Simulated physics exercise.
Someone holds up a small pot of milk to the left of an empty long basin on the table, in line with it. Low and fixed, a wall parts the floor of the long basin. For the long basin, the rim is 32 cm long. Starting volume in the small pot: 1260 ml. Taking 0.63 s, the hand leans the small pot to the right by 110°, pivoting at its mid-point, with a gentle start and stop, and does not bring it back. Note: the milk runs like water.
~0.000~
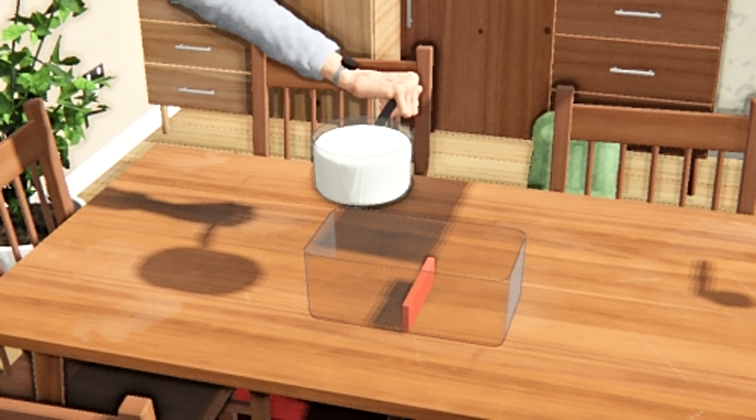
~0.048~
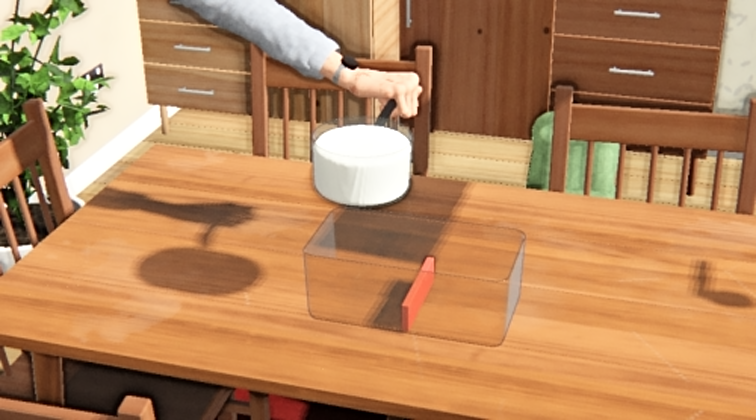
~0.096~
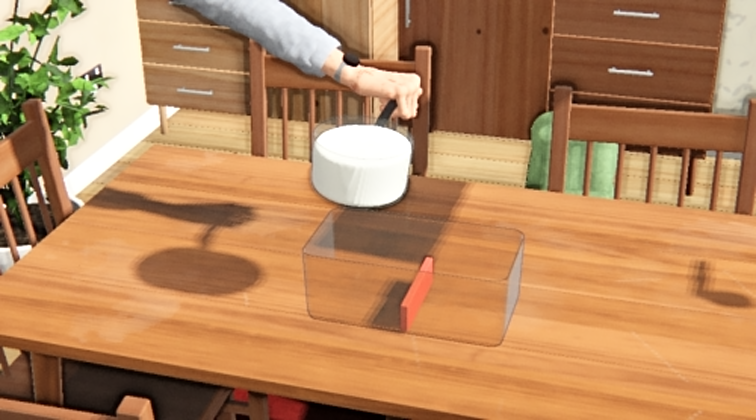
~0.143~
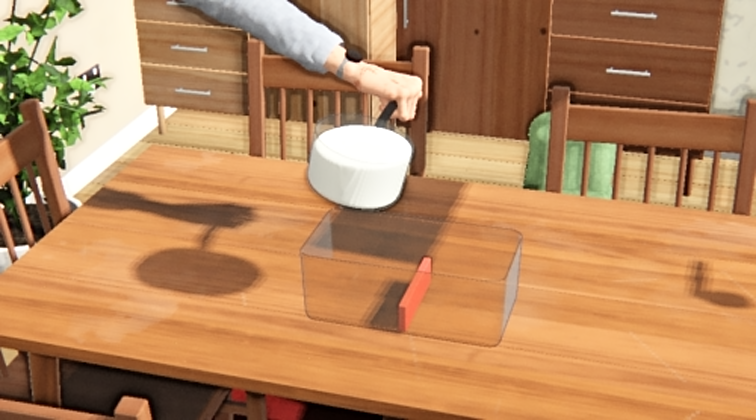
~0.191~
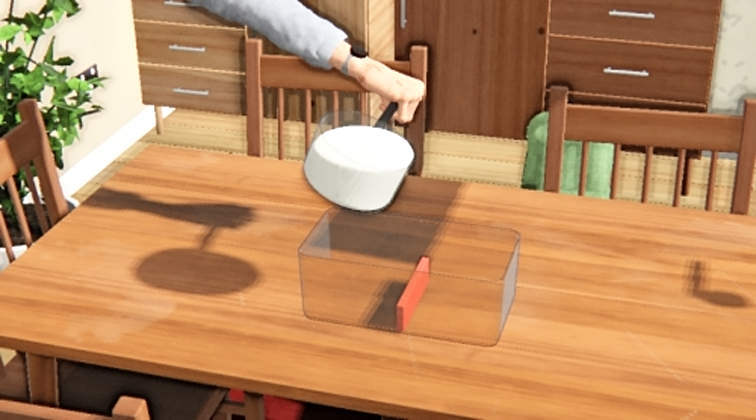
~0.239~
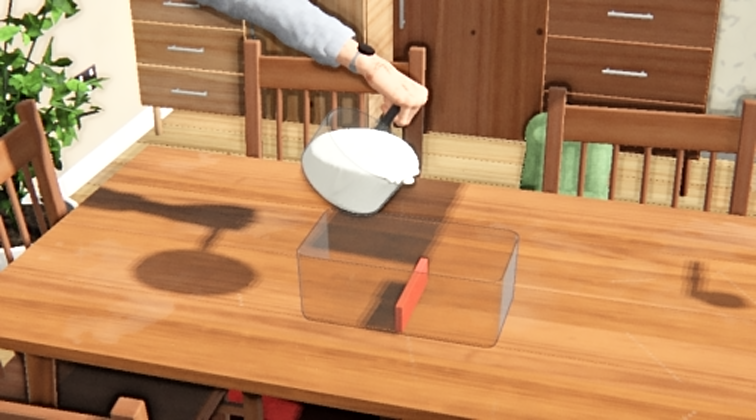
A hand holding a small pot of milk above a wooden table, gradually tilting it rightward beside an empty clear basin with a red divider.
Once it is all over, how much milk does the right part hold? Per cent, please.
The right part holds about 70 per cent.
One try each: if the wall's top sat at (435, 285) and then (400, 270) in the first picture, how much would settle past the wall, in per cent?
Respectively 45 and 90 %.
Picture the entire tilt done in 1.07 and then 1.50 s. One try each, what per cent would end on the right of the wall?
It comes to 80 per cent, and then 85 per cent.
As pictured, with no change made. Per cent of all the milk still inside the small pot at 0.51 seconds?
I'd estimate some 28 % remains.
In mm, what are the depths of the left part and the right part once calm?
Once settled, the left stands around 14 mm and the right around 36 mm.
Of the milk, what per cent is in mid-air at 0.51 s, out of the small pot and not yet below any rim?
Estimate: About 34 % of all of it.
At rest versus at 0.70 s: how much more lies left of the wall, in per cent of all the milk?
Roughly 12 in a hundred.
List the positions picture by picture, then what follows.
In the first picture, tilt 0°; pouring edge (410, 143); surface from (318, 137) to (410, 148); the long basin's rim runs from (319, 230) to (518, 257); the wall's top is at (419, 282).
In the second picture, tilt 2°; pouring edge (410, 144); surface from (318, 137) to (409, 149).
In the third picture, tilt 6°; pouring edge (411, 148); surface from (318, 137) to (410, 150).
In the fourth picture, tilt 14°; pouring edge (411, 155); surface from (317, 138) to (411, 152).
In the fifth picture, tilt 23°; pouring edge (410, 164); surface from (314, 140) to (412, 157); 1 per cent is over the edge.
In the sixth picture, tilt 35°; pouring edge (409, 175); surface from (311, 142) to (410, 167); 5 per cent is over the edge.
After 0.51 s the tilt is 100° and 29 per cent is still to pour, 0 is left of the wall and 37 right of it.
After 0.70 s the tilt is 110° and 5 per cent is still to pour, 16 is left of the wall and 69 right of it.
After 0.91 s the tilt is 110° and 0 per cent is still to pour, 26 is left of the wall and 72 right of it.
After 1.13 s the tilt is 110° and 0 per cent is still to pour, 27 is left of the wall and 71 right of it.
In the end 28 per cent lies left of the wall, 70 right of it and 2 outside.
